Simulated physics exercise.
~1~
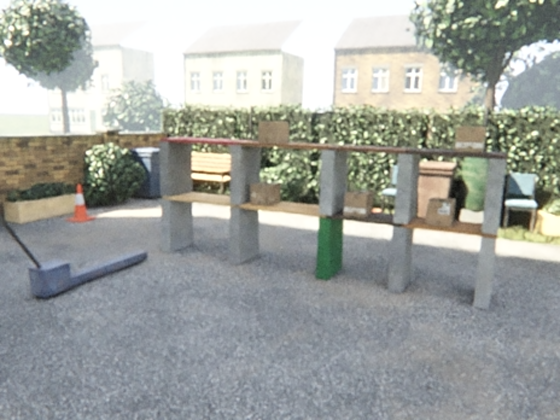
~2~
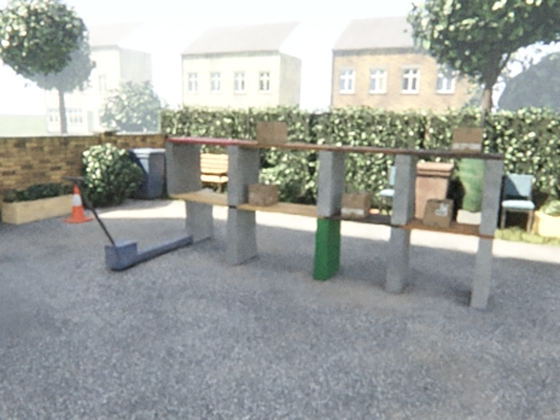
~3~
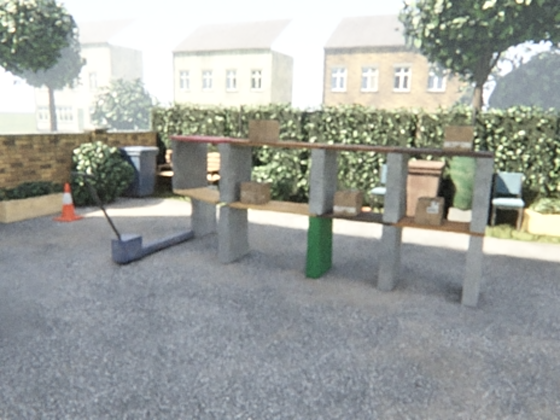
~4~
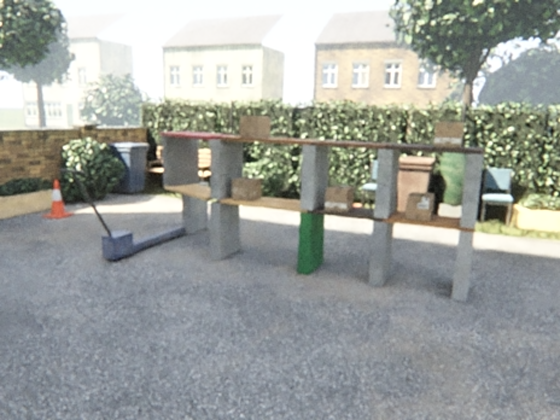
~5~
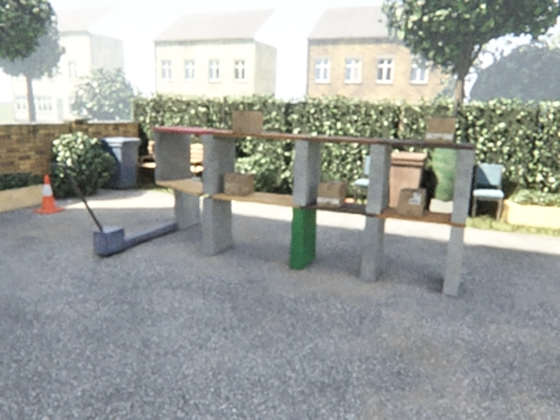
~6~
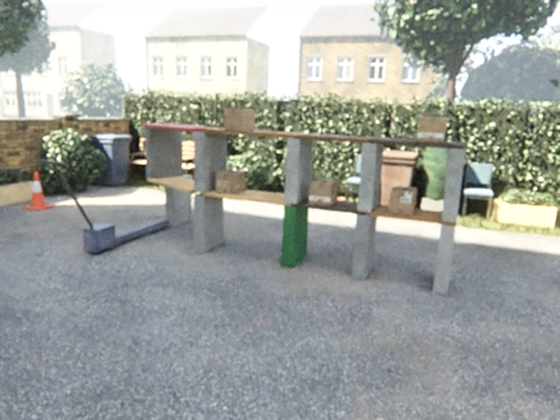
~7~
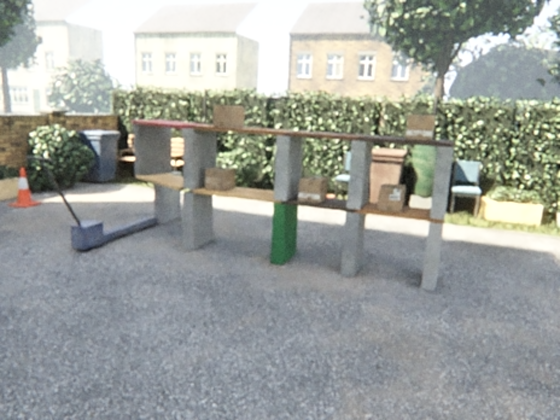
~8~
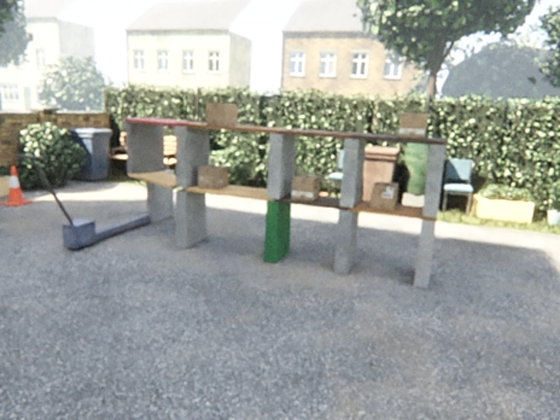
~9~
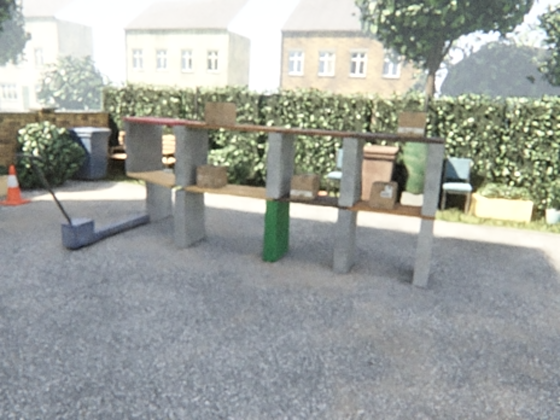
The clip opens on a paved yard where a two-tier rack of upright grey blocks and boards stands before a hedge, with small boxes on its shelves and one green upright below. A low blue-grey jack with a dark handle lies to the left. It slides right until its long tine reaches the foot of the leftmost upright, and that end of the rack shifts slightly. The jack then stops, and the view drifts gently right. At the end the rack still stands, its red board and boxes aloft and the green upright unmoved.
